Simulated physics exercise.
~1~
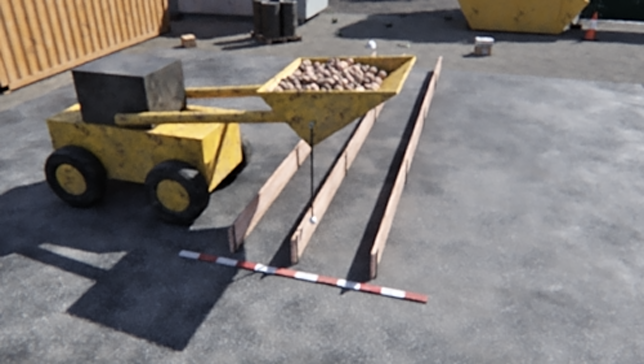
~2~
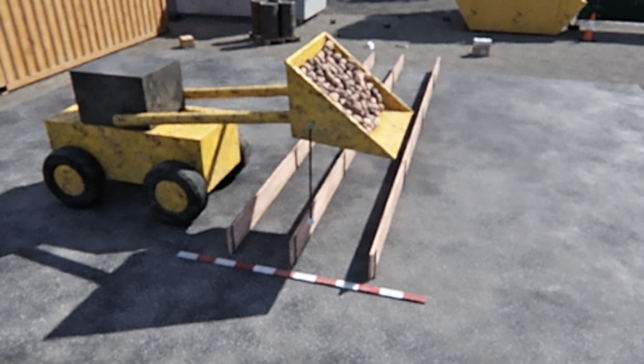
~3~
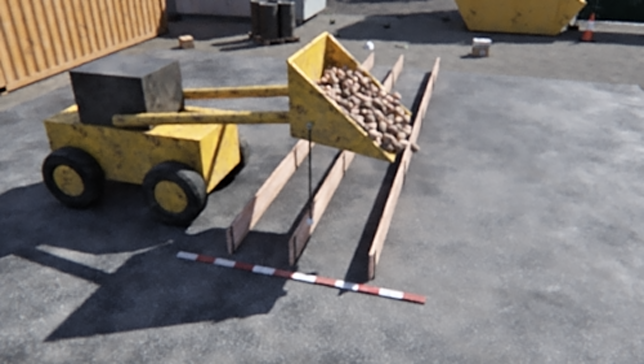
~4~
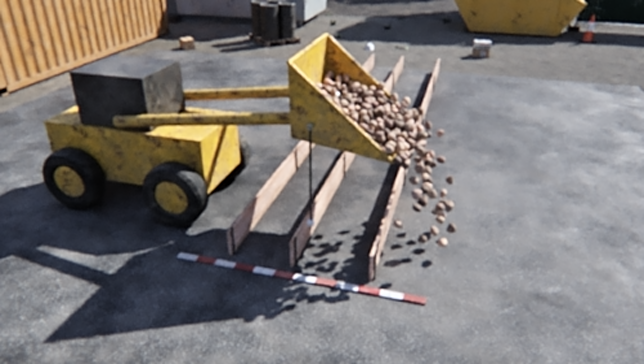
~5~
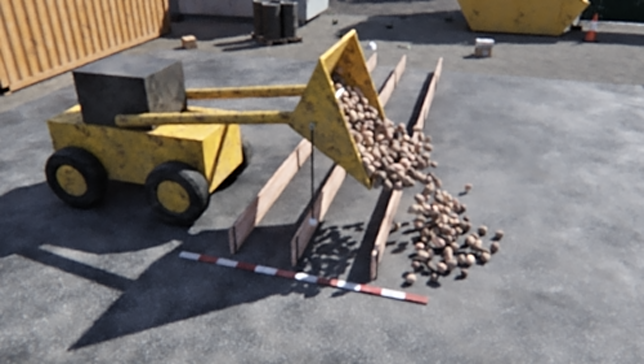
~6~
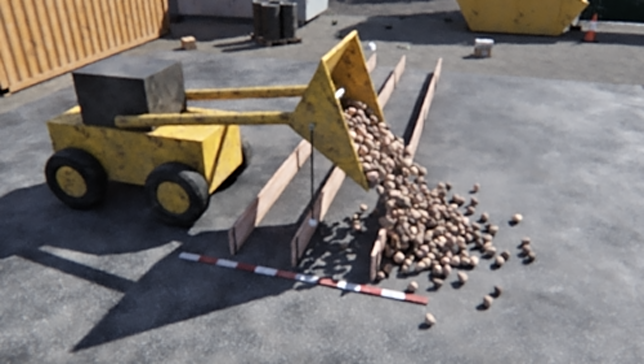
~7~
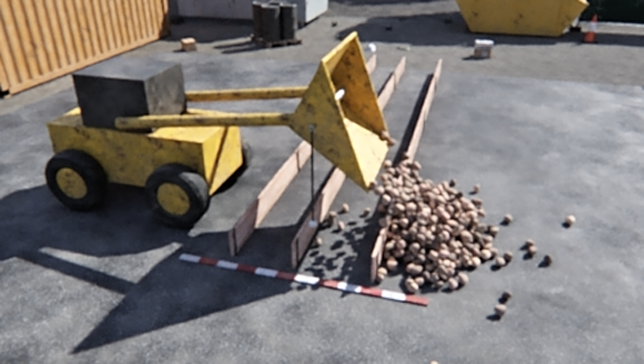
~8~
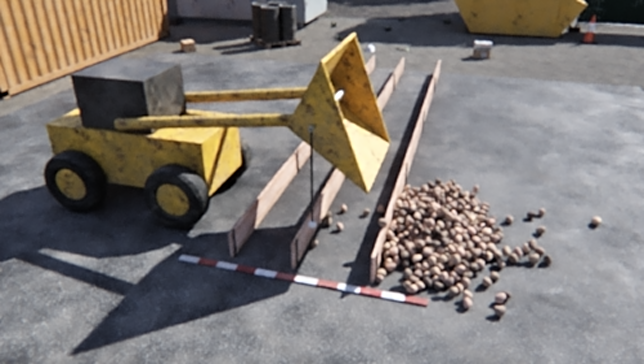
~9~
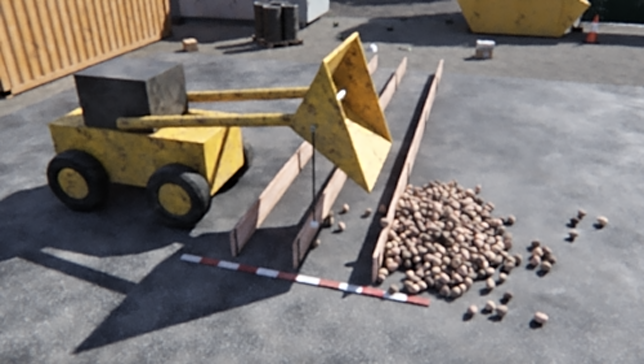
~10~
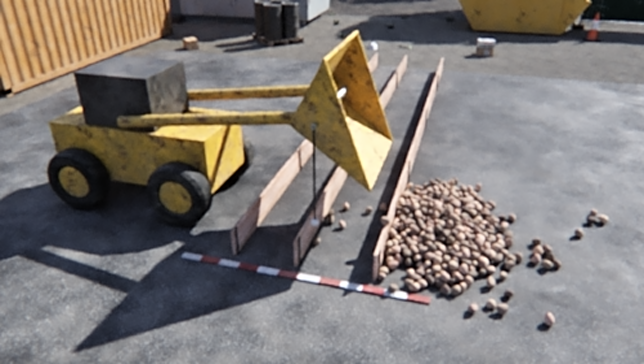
A small yellow loader with a black block on top stands at the left of a grey paved yard, seen from above, its raised bucket full of round brownish stones. Three wooden boards run across the ground beneath and beyond the bucket, with a red and white staff before them. The bucket tips forward to the right, pauses, and stones begin spilling over its lip. It tips steeper, and the rest pour down past the last board. The bucket stays tilted and empty beside a broad heap, with a few stones between the boards and others scattered right.
